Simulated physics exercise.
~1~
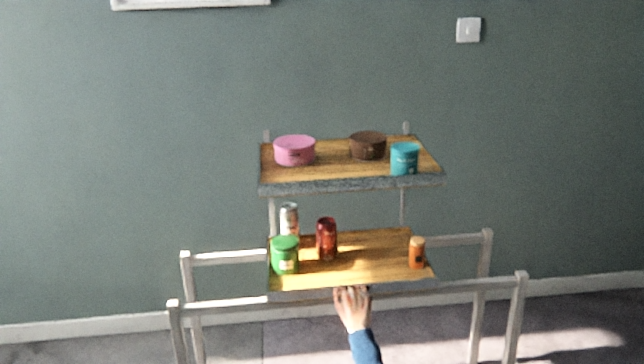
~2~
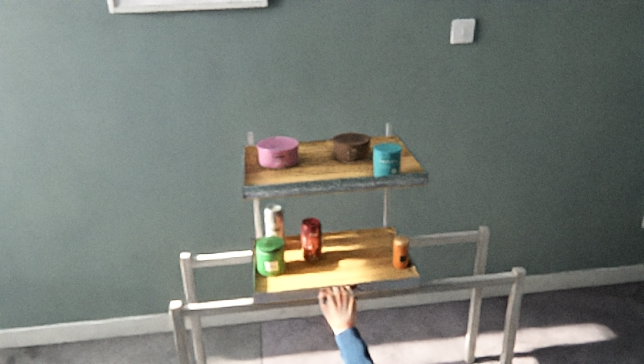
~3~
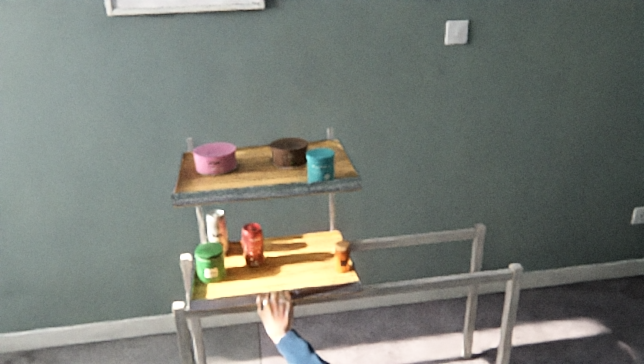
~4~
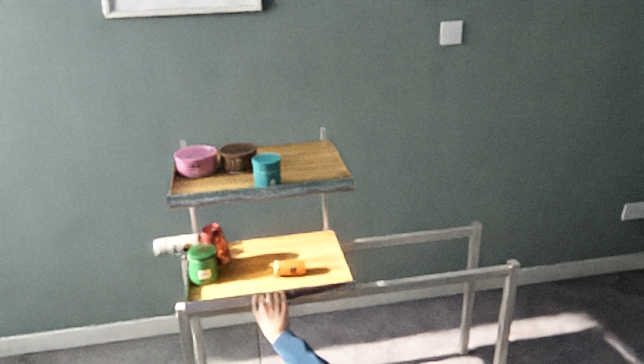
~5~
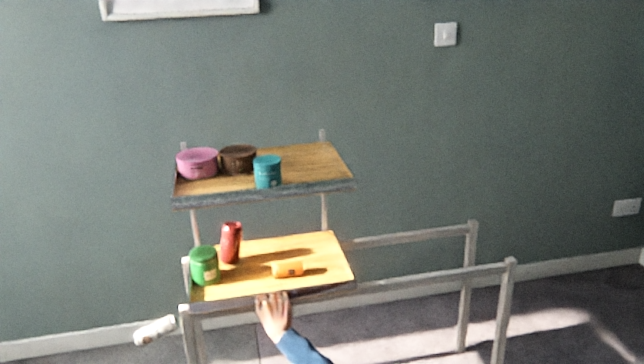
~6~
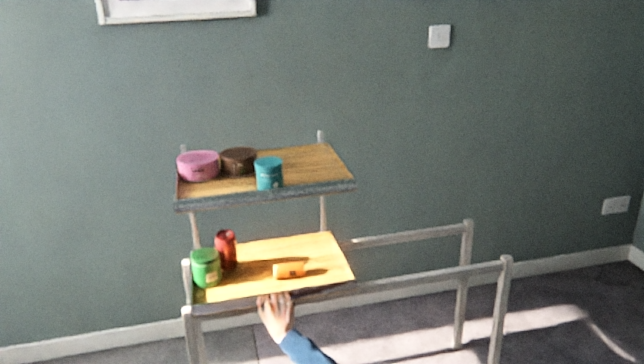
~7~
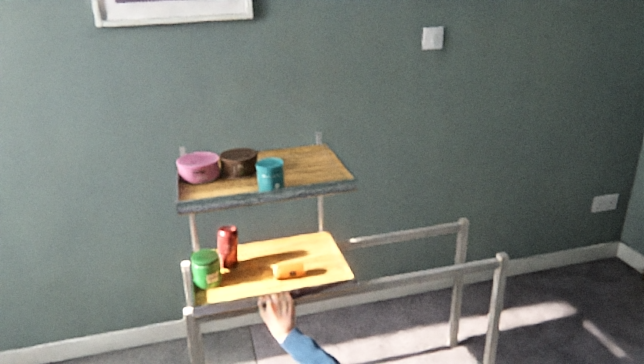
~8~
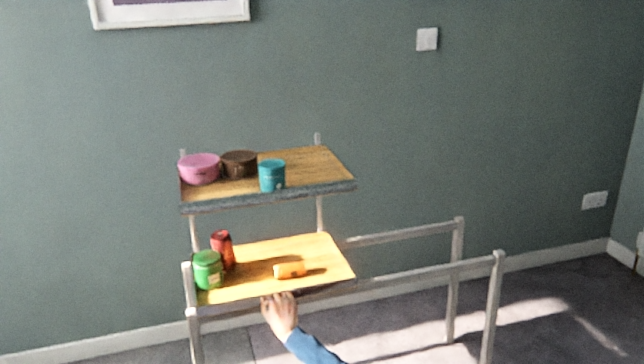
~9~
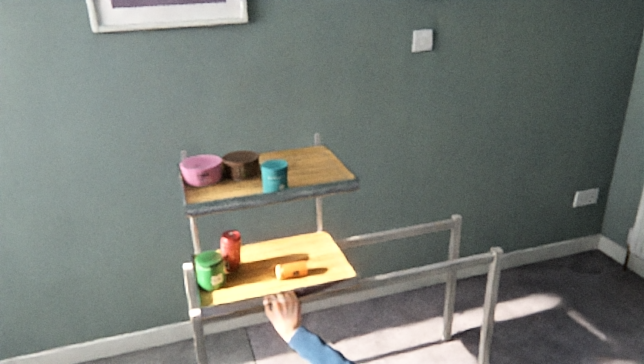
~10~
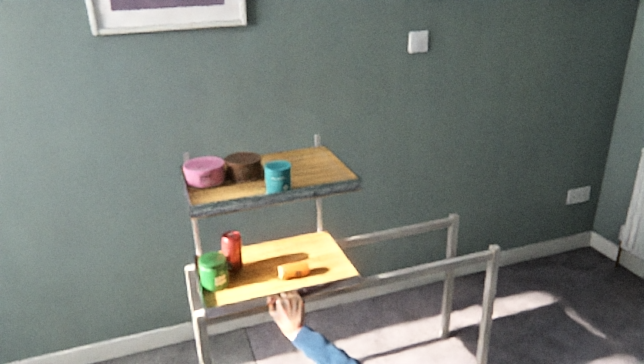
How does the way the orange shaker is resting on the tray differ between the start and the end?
At the start the orange shaker stands upright on the lower level of the tray. By the end it is lying on its side there.
Hand moving a two-tier tray left along rails until it stops, the orange shaker toppling and white can falling off.
